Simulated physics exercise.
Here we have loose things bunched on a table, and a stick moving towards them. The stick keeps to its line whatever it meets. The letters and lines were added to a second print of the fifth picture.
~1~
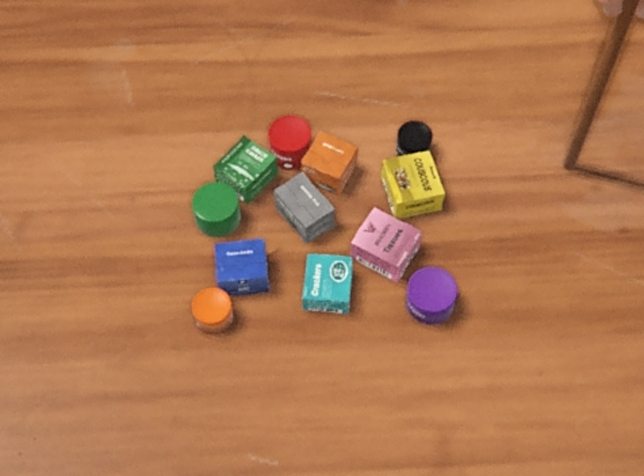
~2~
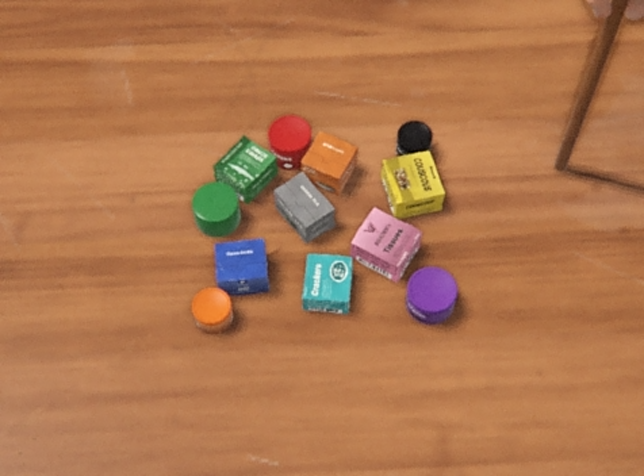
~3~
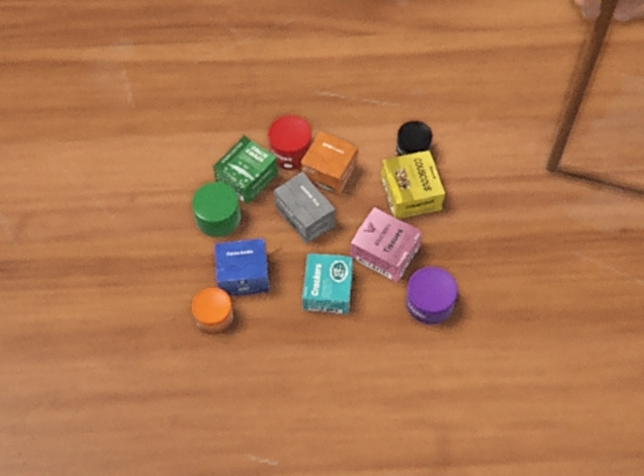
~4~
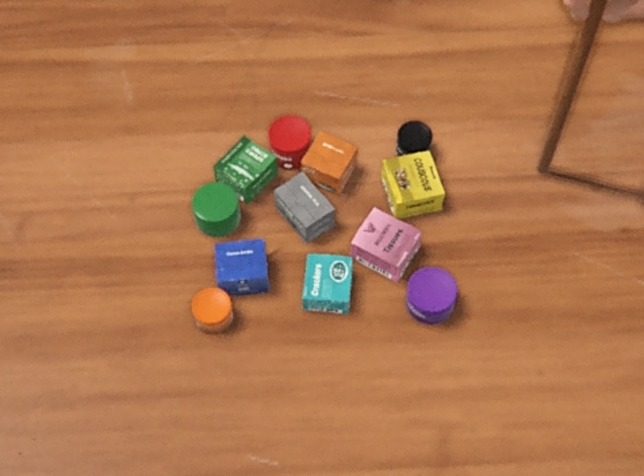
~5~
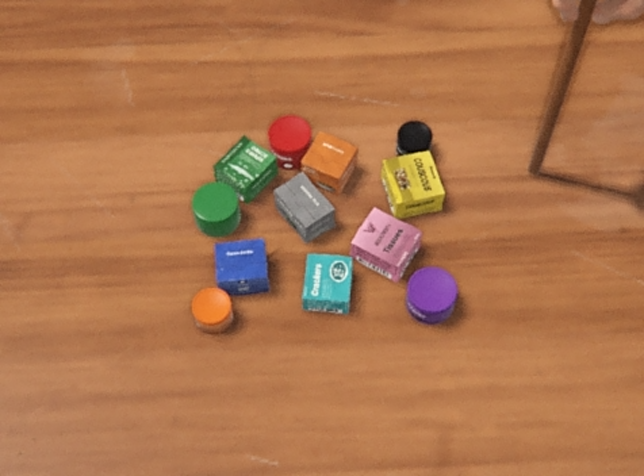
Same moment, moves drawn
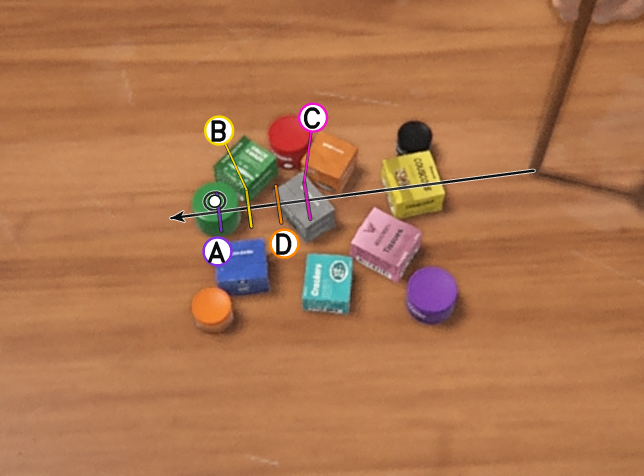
On a wooden table, a hand at the upper right slowly moving an angled stick leftward towards still, colourful boxes and tubs.
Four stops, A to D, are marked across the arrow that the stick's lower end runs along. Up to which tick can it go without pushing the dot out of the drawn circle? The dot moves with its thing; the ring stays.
All is well up to B.
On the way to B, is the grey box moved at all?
Yes.
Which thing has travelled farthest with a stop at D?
The yellow packet has gone farthest.
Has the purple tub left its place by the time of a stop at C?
By then, no.
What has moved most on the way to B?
The yellow packet has gone farthest.
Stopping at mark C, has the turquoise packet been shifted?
By then, yes.
On the marked copy, A at (219, 212); B at (249, 208); C at (307, 201); D at (278, 204); the arrow from (534, 171) to (171, 218); the white dot at (214, 201).
Taking B. A third of the way, foot of the stick (432, 185); yellow packet (405, 187).
Two thirds of the way, foot of the stick (329, 198); yellow packet (325, 223); grey box (272, 234).
When it is over, foot of the stick (249, 209); yellow packet (311, 225); grey box (266, 255); the dot is still in its ring.
As for the rest, A shifts the dotted thing to (191, 217); C keeps the dot in but is short; D keeps the dot in but is short.
